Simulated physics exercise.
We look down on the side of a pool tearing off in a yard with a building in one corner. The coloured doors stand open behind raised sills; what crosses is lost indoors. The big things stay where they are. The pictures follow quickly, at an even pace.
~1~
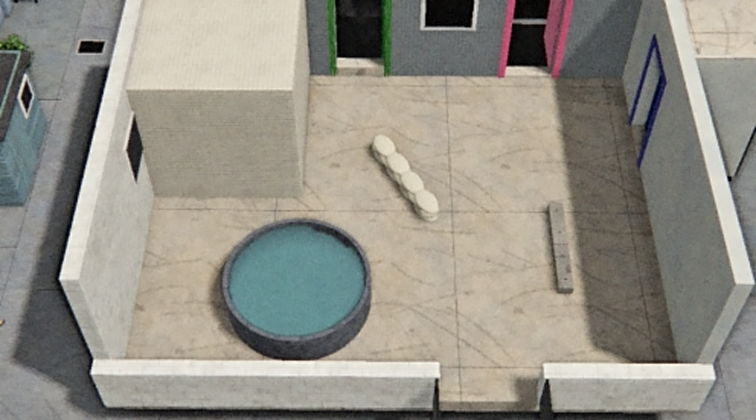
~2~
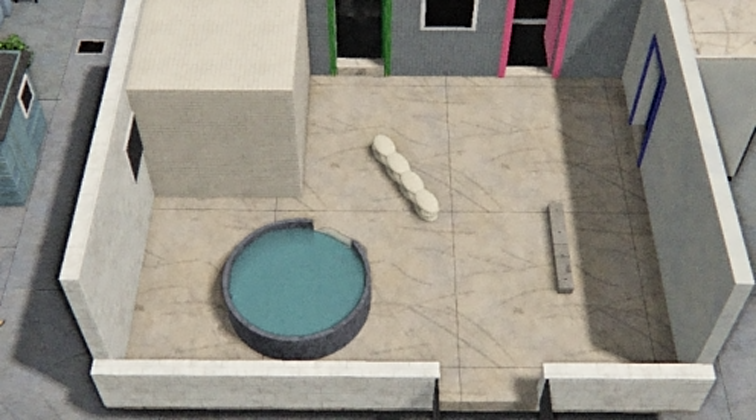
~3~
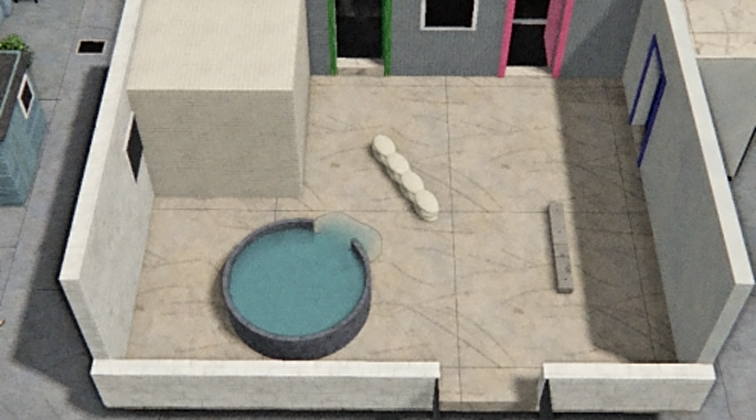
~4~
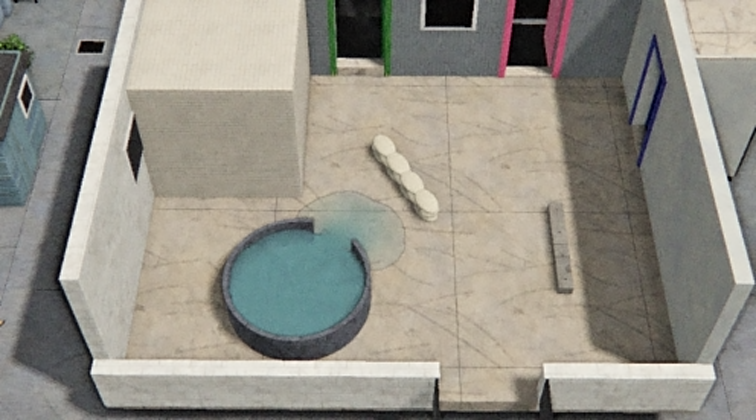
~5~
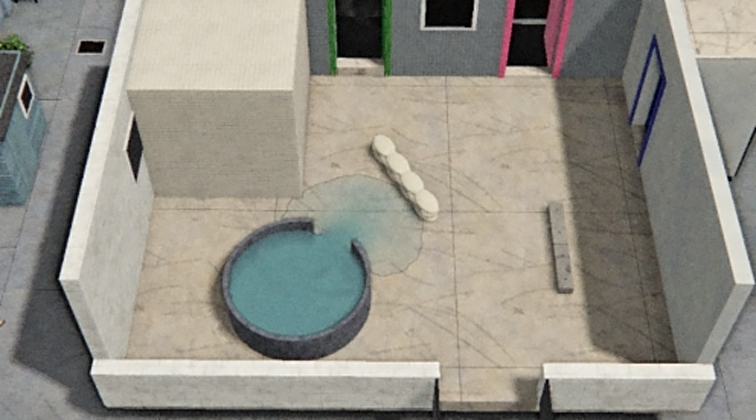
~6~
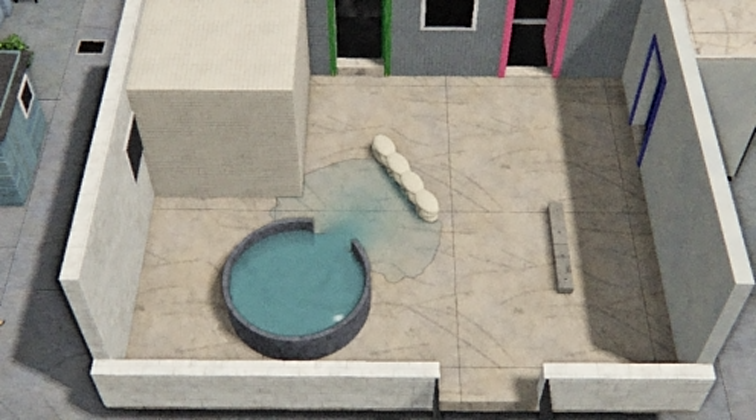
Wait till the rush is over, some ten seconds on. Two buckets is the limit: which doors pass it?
The green door admits no more than that; the blue door lets in a lot; the pink door admits no more than that.
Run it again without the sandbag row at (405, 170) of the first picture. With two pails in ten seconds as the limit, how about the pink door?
Then: The pink one passes that mark.
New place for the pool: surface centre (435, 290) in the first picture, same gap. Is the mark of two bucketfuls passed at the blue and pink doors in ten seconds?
Then: The blue door takes more; the pink door goes over.
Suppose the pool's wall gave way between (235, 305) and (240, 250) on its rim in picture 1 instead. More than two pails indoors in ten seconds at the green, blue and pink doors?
One by one: Green door is under, blue door takes less, pink door takes less.
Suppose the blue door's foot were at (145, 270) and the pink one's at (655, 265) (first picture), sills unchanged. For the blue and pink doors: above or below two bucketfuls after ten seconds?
Then: The blue one keeps below it, the pink one keeps below it.
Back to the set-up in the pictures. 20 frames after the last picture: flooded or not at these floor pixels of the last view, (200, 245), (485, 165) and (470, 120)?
In that order: Free of water, no water, dry.
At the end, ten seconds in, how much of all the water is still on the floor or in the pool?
About 94 per cent.
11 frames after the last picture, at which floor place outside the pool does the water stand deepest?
Near (320, 79).
A moment on, water covers 15 % of the floor; the green door not reached, the blue door not reached, the pink door not reached.
Next, water covers 20 % of the floor; the green door wet at the sill, nothing in, the blue door not reached, the pink door not reached.
Then, water covers 30 % of the floor; the green door wet at the sill, nothing in, the blue door not reached, the pink door not reached.
Later, water covers 60 % of the floor; the green door under two buckets in, the blue door under two buckets in, the pink door wet at the sill, nothing in.
In the end, water covers 75 % of the floor; the green door under two buckets in, the blue door over two buckets in, the pink door wet at the sill, nothing in.
